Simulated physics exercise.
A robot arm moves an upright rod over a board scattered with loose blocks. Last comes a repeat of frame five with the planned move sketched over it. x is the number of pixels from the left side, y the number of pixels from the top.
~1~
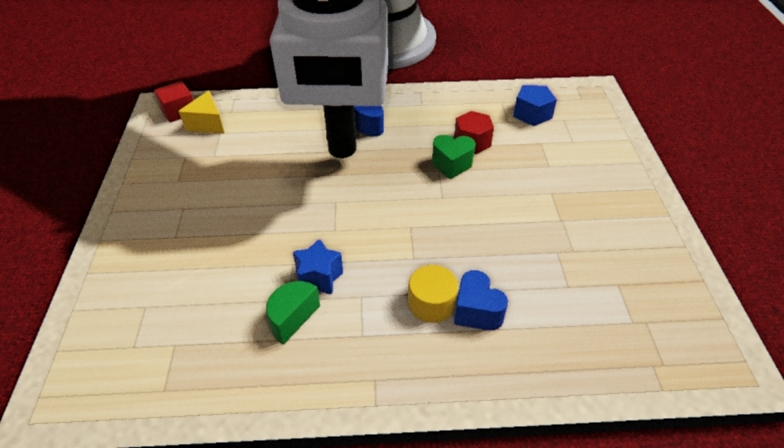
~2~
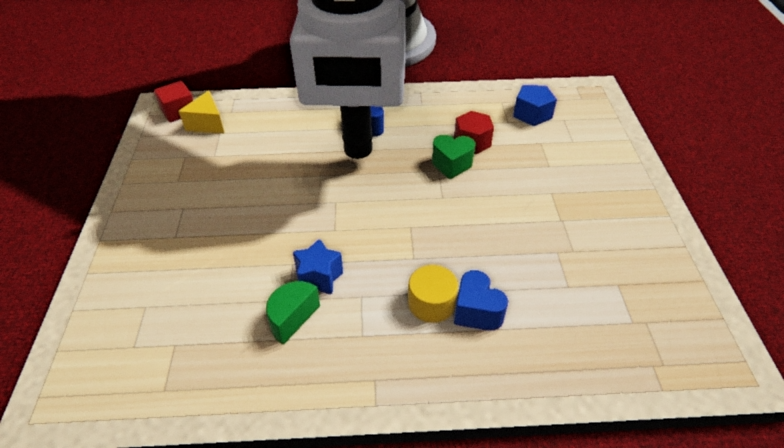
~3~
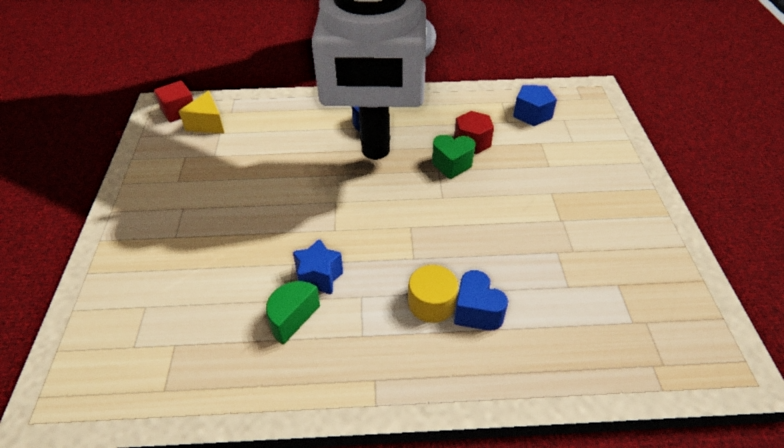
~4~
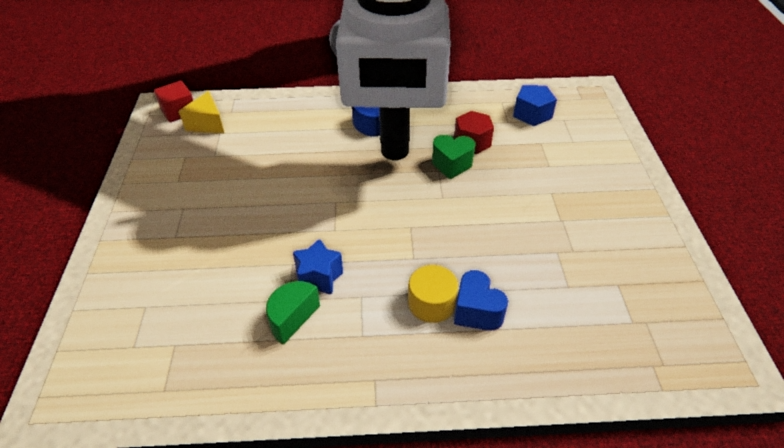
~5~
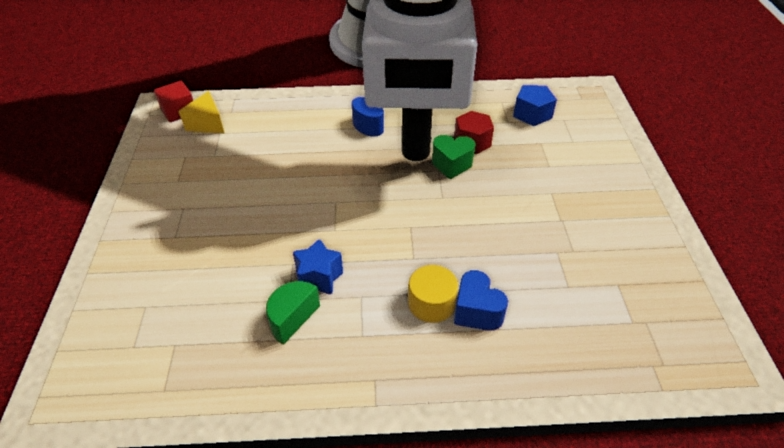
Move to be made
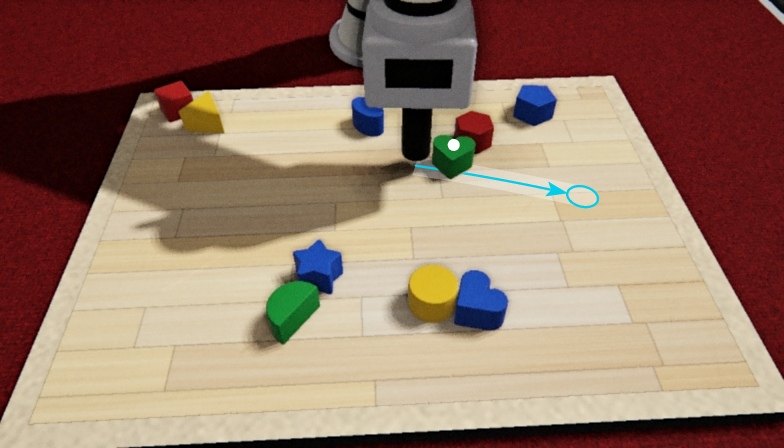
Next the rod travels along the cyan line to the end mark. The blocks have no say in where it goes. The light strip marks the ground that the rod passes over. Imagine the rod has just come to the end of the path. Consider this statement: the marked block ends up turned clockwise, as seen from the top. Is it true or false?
The statement is incorrect.
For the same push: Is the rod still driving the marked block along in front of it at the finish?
No, I don't think so.
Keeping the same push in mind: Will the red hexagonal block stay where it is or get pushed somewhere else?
It gets no push and keeps its place.
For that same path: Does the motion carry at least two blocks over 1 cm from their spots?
No, that is not what happens.
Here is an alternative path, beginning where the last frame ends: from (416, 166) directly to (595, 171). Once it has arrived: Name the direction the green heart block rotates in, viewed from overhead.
Looking from above, the answer is clockwise.
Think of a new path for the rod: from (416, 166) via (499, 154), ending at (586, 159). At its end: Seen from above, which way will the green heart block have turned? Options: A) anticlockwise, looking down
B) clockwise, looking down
The correct letter is B.
The line goes from (416, 166) directly to (583, 196); the dot is on the green heart block.
On the path given first. One third of the way, rod at (472, 162); green heart block at (498, 144).
Two thirds of the way, rod at (528, 172); green heart block at (516, 142), turned 40° anticlockwise.
At the end, rod at (587, 184); green heart block at (516, 142), turned 40° anticlockwise; red hexagonal block unmoved.
